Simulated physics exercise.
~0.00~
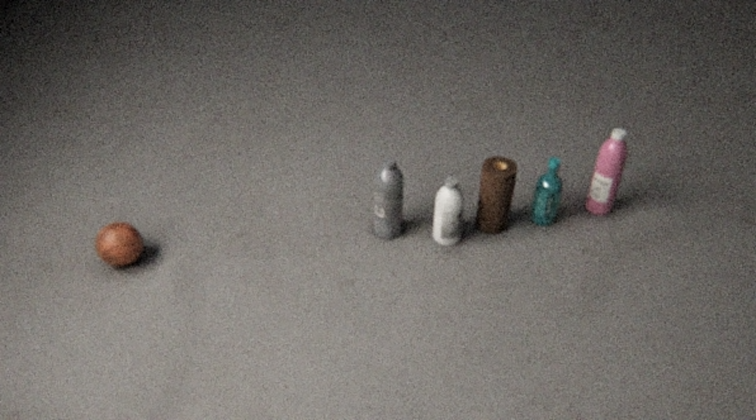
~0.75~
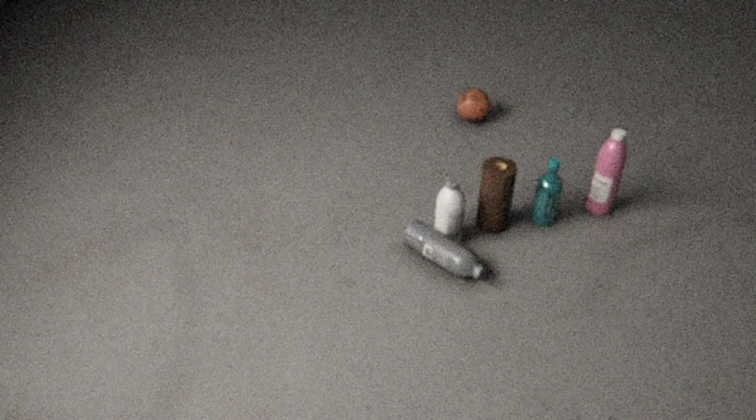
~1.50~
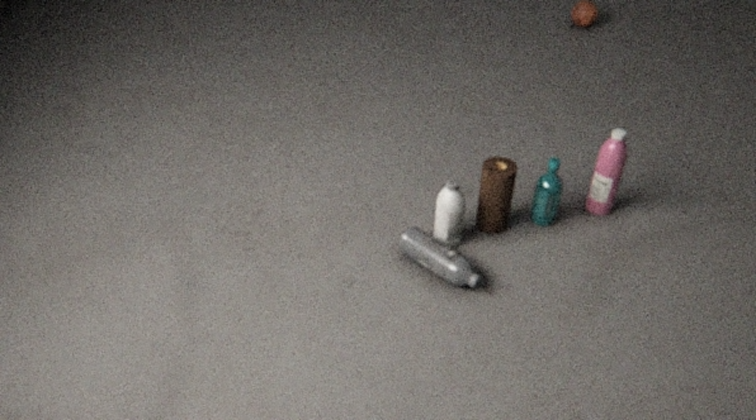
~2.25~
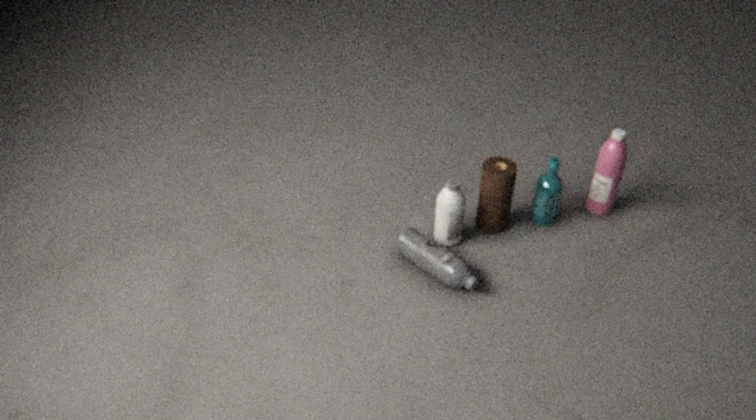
The video shows an orange ball on a grey floor moving right toward a row of four bottles and a brown roll; the grey bottle topples beside the white one, while the ball rolls away and out of view at the upper right, leaving the other four objects upright.
